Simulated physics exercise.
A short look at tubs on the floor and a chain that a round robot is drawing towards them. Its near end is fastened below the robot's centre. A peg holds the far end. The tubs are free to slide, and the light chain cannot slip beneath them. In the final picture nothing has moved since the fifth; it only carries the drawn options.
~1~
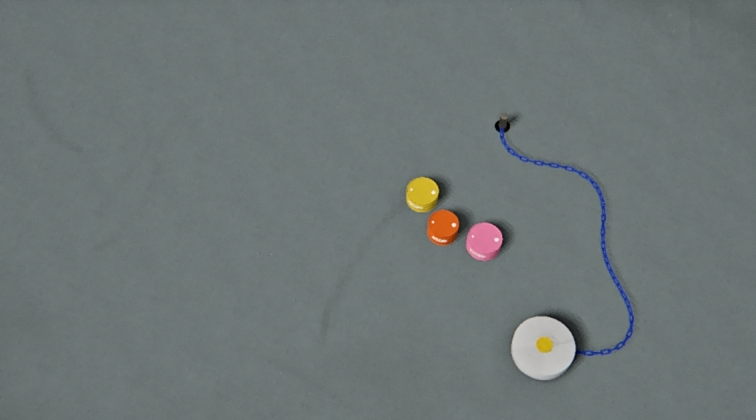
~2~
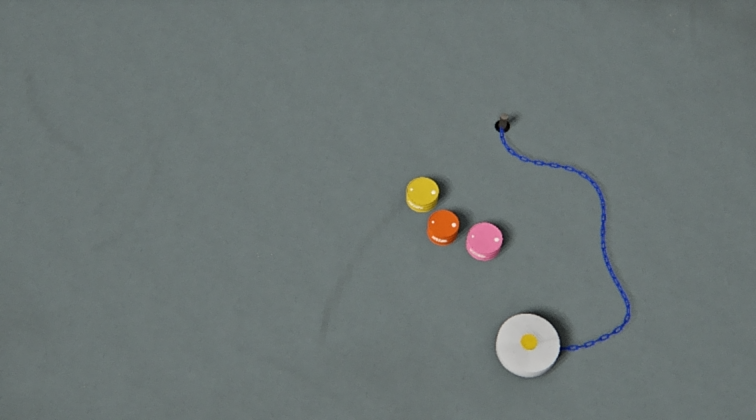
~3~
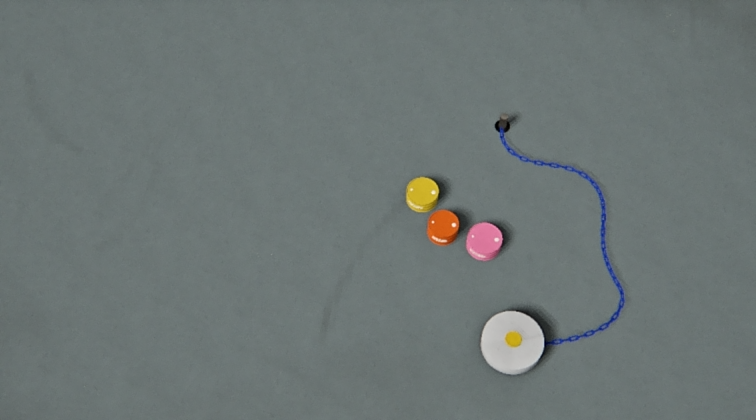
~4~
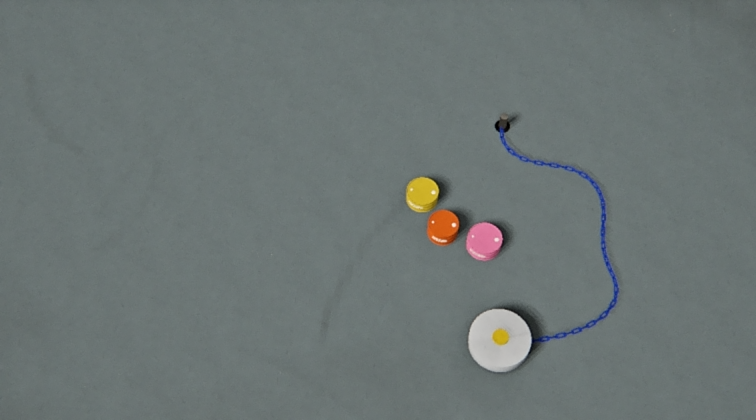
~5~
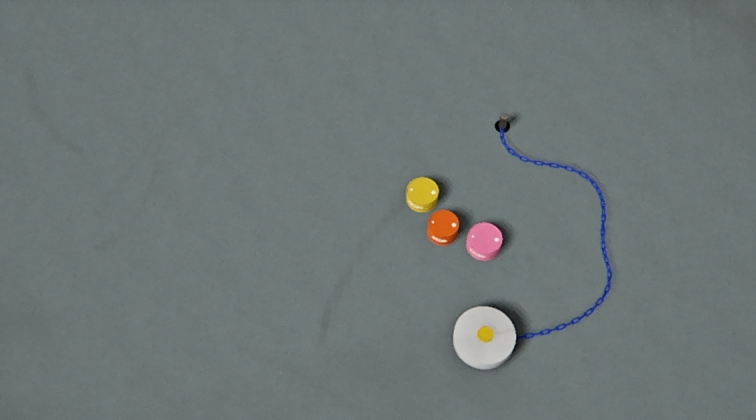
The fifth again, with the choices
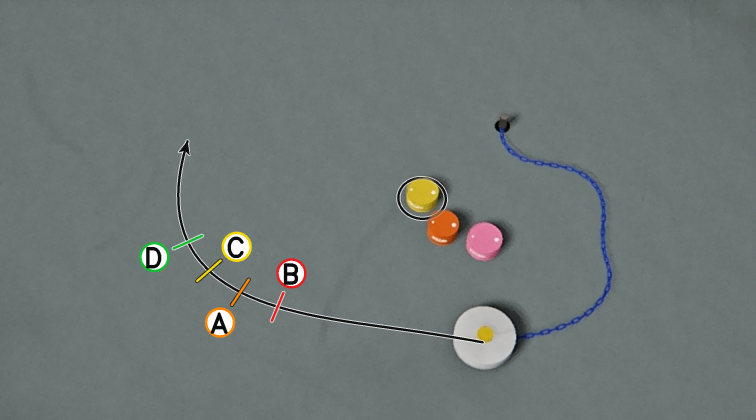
On a grey floor, a round white robot slides left past three still tubs, trailing a blue chain.
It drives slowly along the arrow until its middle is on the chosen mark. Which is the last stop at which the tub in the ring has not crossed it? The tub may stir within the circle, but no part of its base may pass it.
It should halt at C.
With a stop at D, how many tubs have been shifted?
Three.
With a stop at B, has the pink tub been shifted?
By then, no.
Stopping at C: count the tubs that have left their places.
Two.
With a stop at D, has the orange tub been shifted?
By then, yes.
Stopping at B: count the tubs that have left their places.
The count is none.
On the marked copy, A at (240, 292); B at (278, 307); C at (209, 271); D at (188, 242); the ring at (422, 198); the route from (483, 342) via (251, 297) to (188, 141).
Following C. Soon after the start, robot (381, 322); yellow tub (422, 195).
Later, robot (279, 303); yellow tub (422, 195).
In the end, robot (207, 266); orange tub (431, 225); pink tub (454, 207); yellow tub (422, 195); the yellow tub is still in its ring.
As for the rest, A is safe but short; B is safe but short; D drags the ringed tub to (411, 184).
